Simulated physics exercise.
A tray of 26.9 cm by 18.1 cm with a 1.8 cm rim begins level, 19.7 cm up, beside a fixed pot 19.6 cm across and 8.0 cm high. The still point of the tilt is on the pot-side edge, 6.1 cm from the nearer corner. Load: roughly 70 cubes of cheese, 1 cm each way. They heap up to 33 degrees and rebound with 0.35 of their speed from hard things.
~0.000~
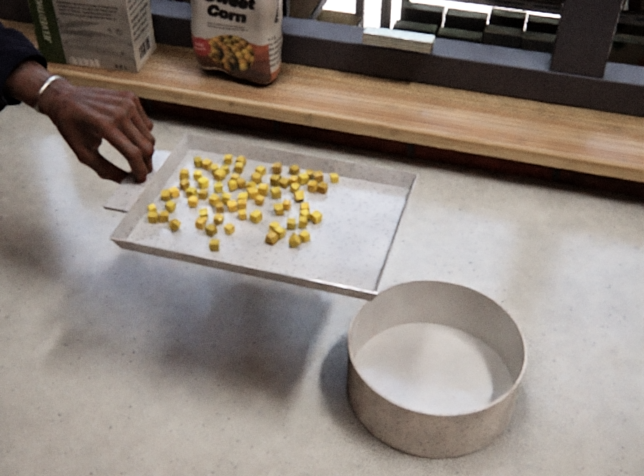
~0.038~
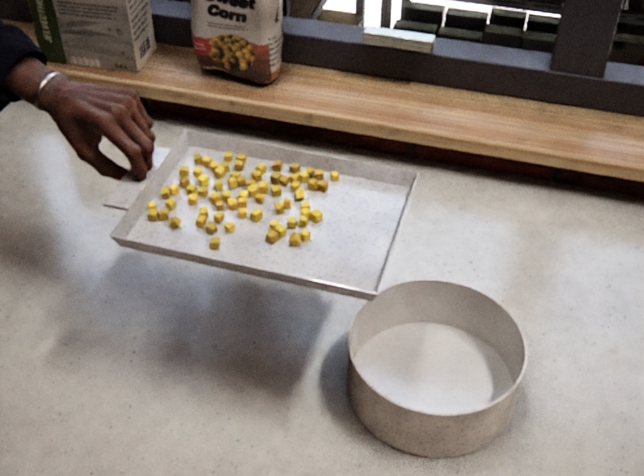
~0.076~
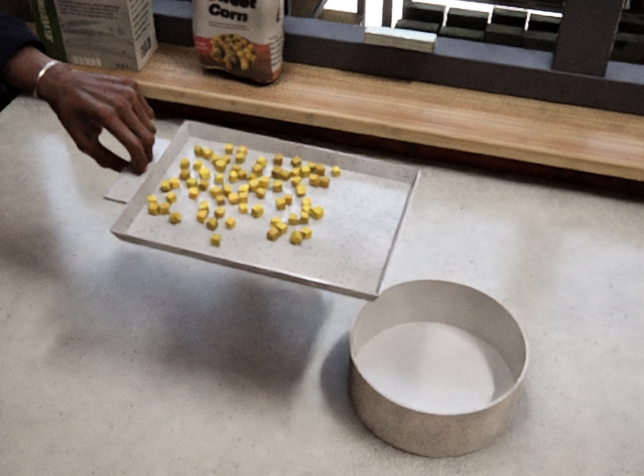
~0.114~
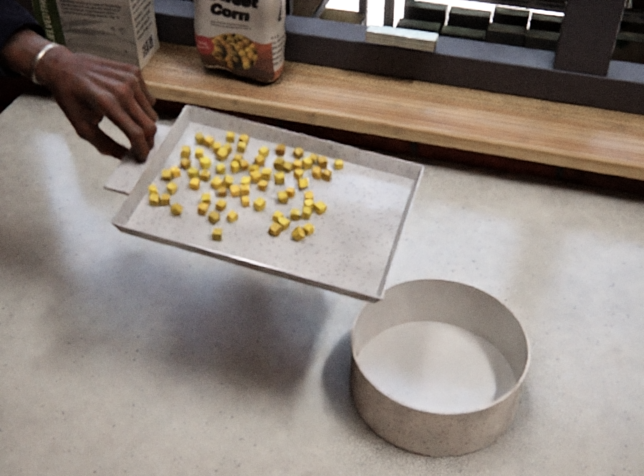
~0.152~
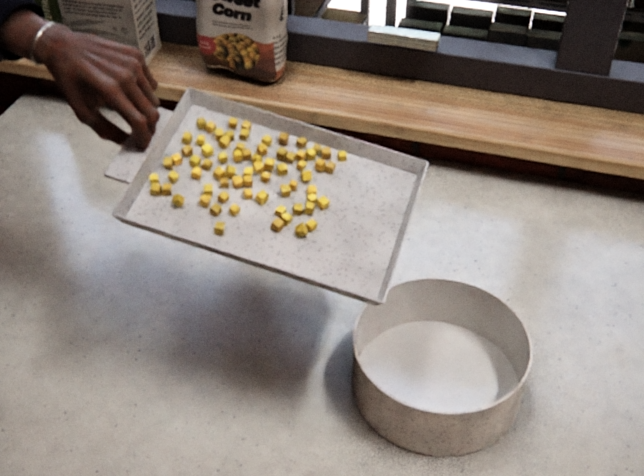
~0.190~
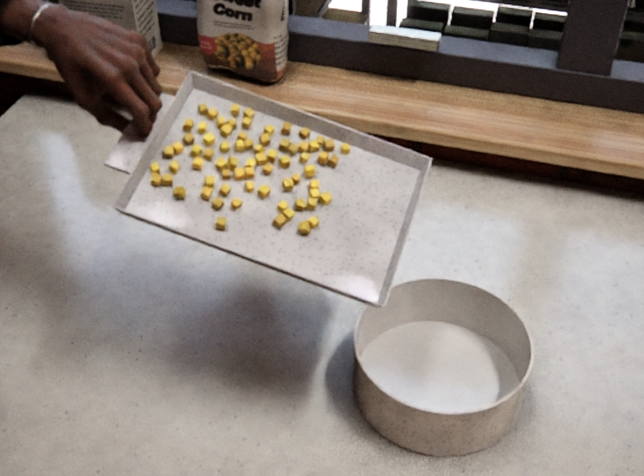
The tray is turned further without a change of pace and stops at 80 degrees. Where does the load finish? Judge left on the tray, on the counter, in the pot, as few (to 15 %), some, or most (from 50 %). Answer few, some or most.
Tray: Few, counter: Most, pot: Some.
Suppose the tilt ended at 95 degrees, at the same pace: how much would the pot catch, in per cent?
In that case some 25 per cent.
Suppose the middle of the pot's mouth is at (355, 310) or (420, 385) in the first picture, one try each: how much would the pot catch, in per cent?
Some 0 and 95 per cent.
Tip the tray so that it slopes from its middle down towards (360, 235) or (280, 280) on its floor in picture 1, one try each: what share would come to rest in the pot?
Some 85 and 15 per cent.
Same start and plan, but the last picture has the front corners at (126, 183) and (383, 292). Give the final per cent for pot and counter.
Pot 70, counter 30.
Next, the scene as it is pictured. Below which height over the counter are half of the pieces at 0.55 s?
Some 24 cm.
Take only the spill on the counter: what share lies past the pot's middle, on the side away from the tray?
About 60 per cent.
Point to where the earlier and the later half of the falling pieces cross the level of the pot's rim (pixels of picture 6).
At about (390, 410), then at (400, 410).
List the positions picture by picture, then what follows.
In the first frame, tray tilt 0 degrees, front corners at (118, 234) and (372, 287); middle of the pieces at (243, 198); pot at (437, 342).
In the second frame, tray tilt 1 degrees, front corners at (118, 232) and (373, 288); middle of the pieces at (243, 196).
In the third frame, tray tilt 4 degrees, front corners at (119, 227) and (374, 289), lowest corner right front; middle of the pieces at (244, 191).
In the fourth frame, tray tilt 8 degrees, front corners at (120, 219) and (377, 291), lowest corner right front; middle of the pieces at (246, 182).
In the fifth frame, tray tilt 13 degrees, front corners at (121, 211) and (379, 295), lowest corner right front; middle of the pieces at (248, 173).
In the sixth frame, tray tilt 19 degrees, front corners at (122, 203) and (380, 298), lowest corner right front; middle of the pieces at (251, 165); pot at (443, 340). The tray's pace is about 145 degrees a second.
After 0.40 s, tilt 50 degrees; the tray holds 100 %, the pot 0 %.
After 0.55 s, tilt 72 degrees; the tray holds 100 %, the pot 0 %.
After 0.82 s, tilt 80 degrees; the tray holds 0 %, the pot 30 %.
In the end, at 2.0 s, tray 0 %, counter 65 %, pot 35 %.
